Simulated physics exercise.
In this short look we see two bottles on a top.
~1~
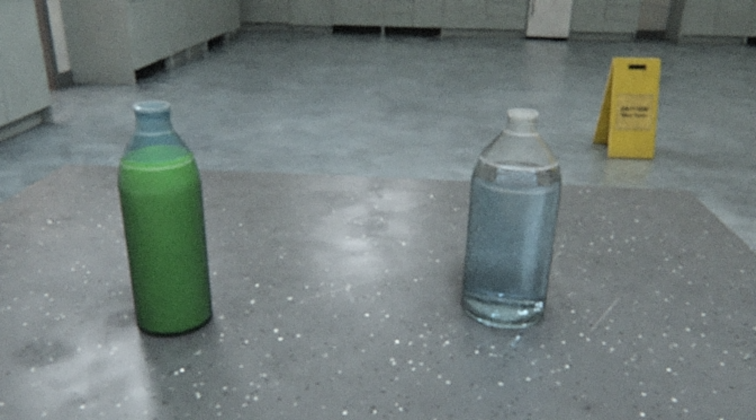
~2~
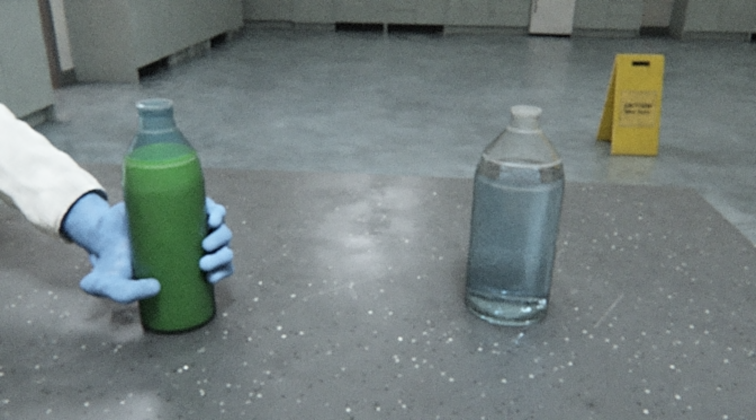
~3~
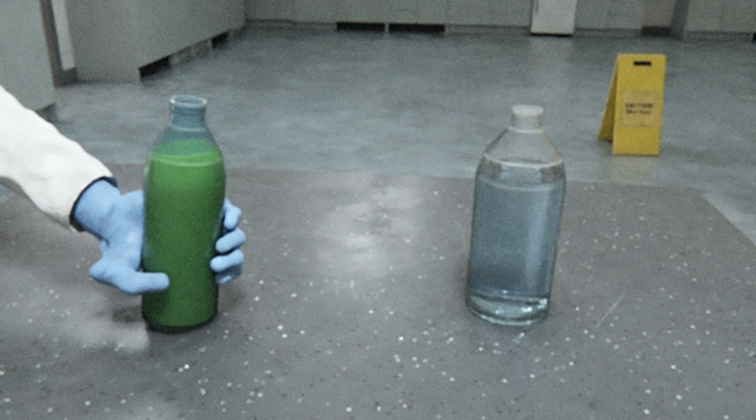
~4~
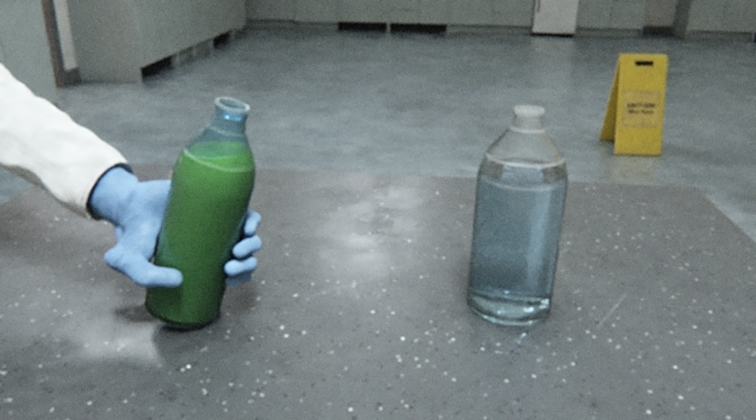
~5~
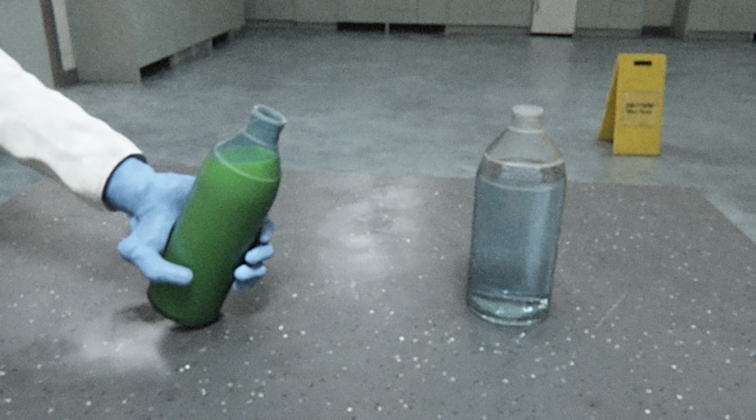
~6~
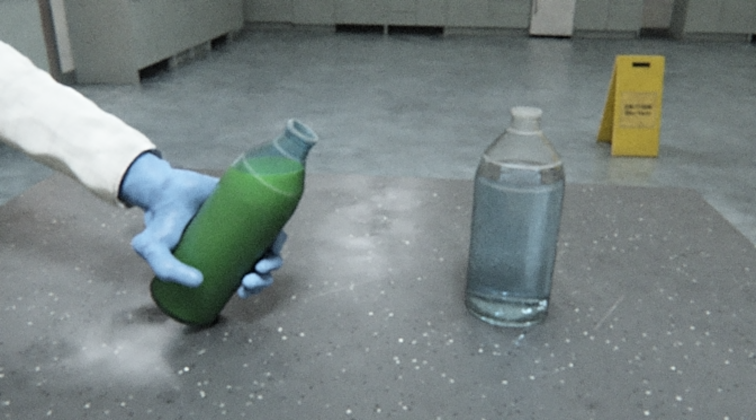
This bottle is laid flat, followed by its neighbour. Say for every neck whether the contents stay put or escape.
Left bottle - they escape, right bottle - they escape.
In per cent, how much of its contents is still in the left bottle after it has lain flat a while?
30 %, roughly.
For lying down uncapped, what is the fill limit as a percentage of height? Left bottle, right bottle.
Around 24 percent for the first, 28 percent for the second.
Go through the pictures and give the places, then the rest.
The first picture shows both stand upright; left bottle (164, 215) about three quarters full, open; right bottle (513, 213) about two thirds full, open.
The second picture shows a hand takes the left bottle; left bottle about three quarters full, surface at (160, 153); right bottle about two thirds full, surface at (520, 171).
In the third picture, the left bottle leans; left bottle (185, 209) about three quarters full; right bottle (517, 209) about two thirds full.
In the fourth picture, the left bottle leans; left bottle about three quarters full, surface at (221, 151); right bottle about two thirds full, surface at (523, 171).
In the fifth picture, the left bottle leans; left bottle (225, 211) tipped 25°; right bottle (518, 209) about two thirds full.
In the sixth picture, the left bottle leans; left bottle (242, 217) tipped 35°, open; right bottle about two thirds full, surface at (520, 172), open.
Next, the left bottle is nearly down; left bottle, some has come out.
After that, the left bottle lies flat; left bottle, some has come out.
Finally, both lie flat; left bottle, some has come out; right bottle, some has come out.
